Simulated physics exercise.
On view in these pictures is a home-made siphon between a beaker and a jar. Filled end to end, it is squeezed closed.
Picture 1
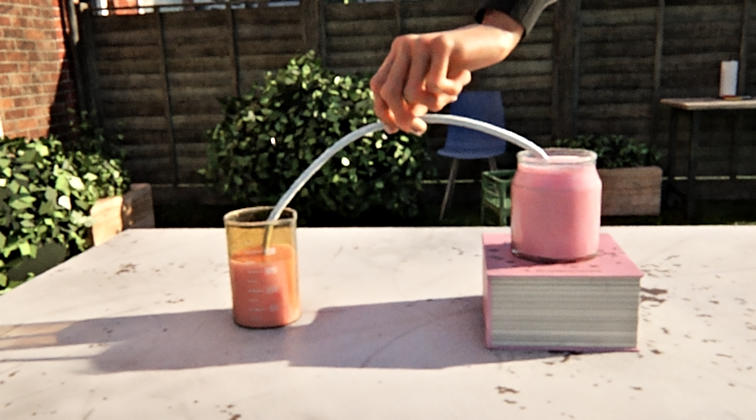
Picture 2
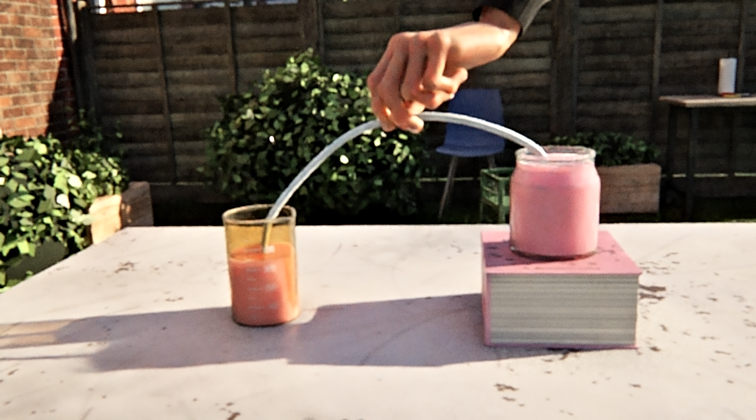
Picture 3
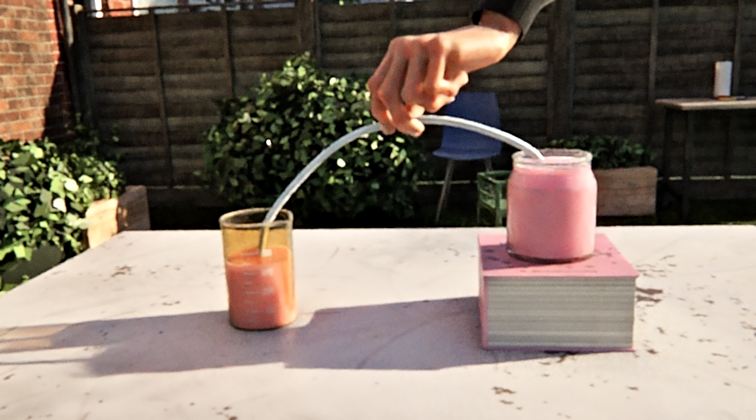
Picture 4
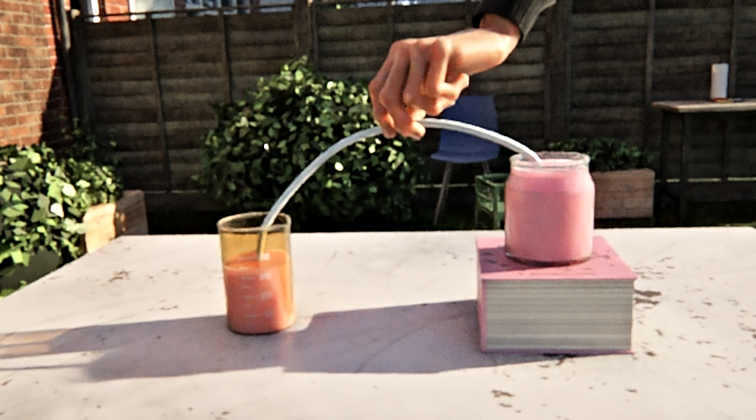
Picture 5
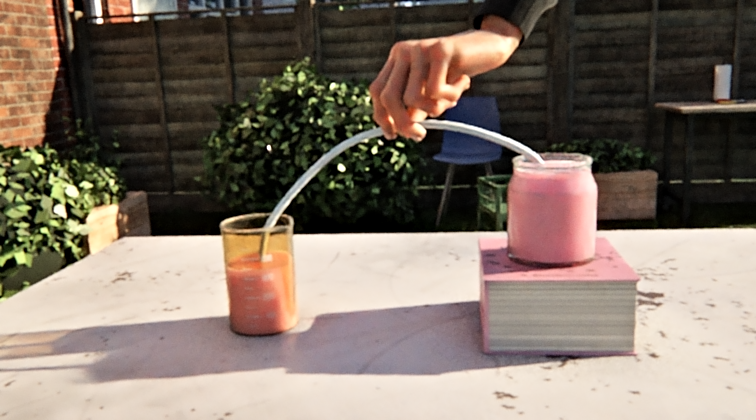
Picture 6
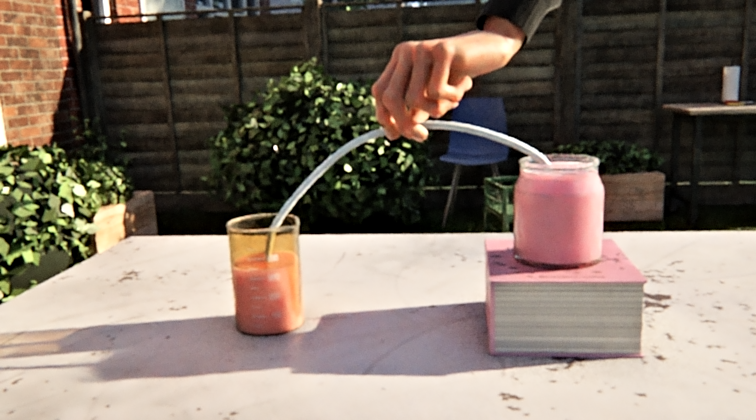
A hand holds a bent tube between a beaker and a raised jar, barely moving.
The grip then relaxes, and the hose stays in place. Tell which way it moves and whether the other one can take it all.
Flow: To the left; taker: Spills over.
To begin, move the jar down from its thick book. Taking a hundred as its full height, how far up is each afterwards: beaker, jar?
First 70 per cent, then 80 per cent.
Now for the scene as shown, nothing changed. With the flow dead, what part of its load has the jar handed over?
Roughly 55 per cent.
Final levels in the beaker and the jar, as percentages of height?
Roughly 100 % and 35 %.
Shortly, the beaker is about three quarters full; the jar is about two thirds full.
Then, the beaker is full to the brim; the jar is about half full; the lower one has lost some.
At the finish, the beaker is full to the brim; the jar is about a third full; the lower one has lost some; the two surfaces are level.
